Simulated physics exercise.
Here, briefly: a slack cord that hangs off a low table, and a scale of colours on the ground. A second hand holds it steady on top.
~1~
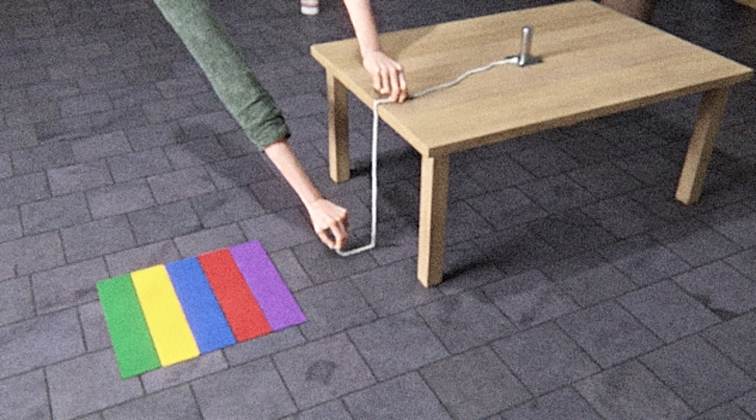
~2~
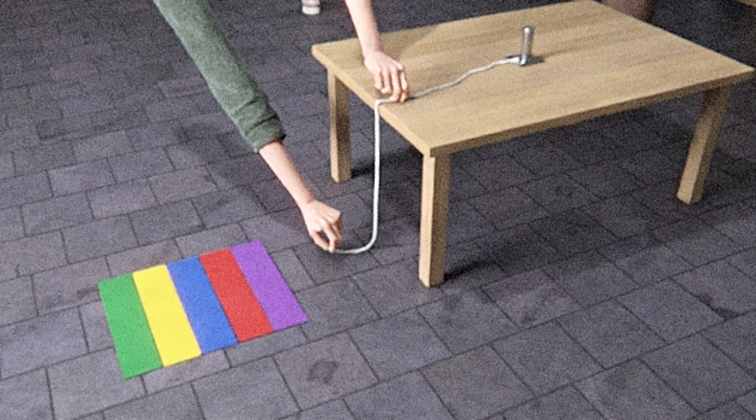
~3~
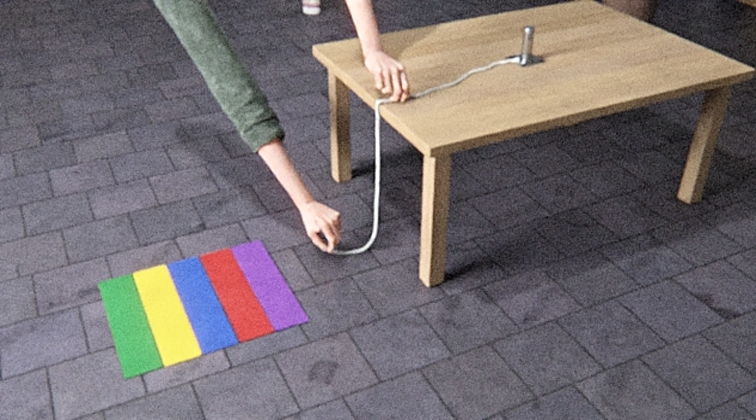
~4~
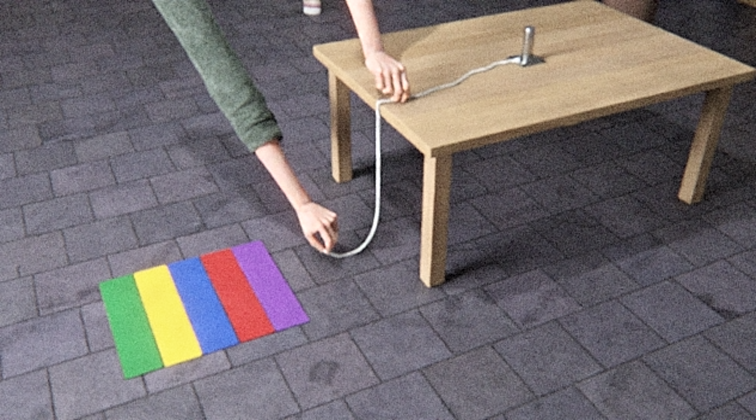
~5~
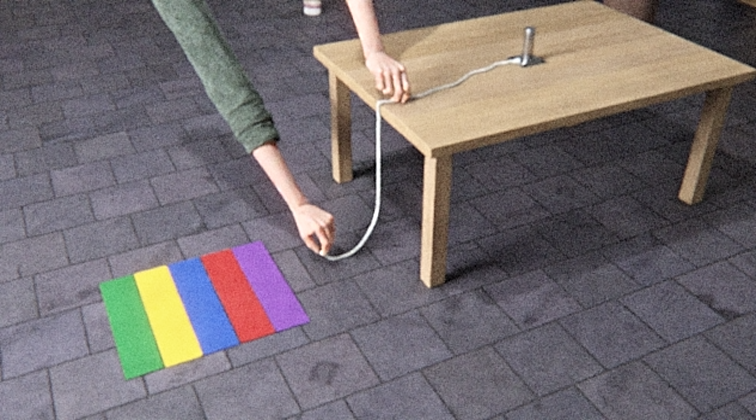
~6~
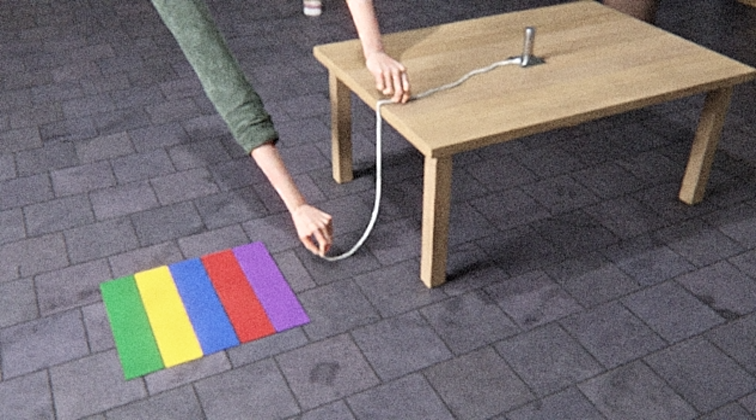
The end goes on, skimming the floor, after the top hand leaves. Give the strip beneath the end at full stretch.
Red strip.
A little later, end near (291, 261); short of the strips.
Next, end near (255, 271); over purple.
When it is tight, end near (233, 277); over red. Over red.
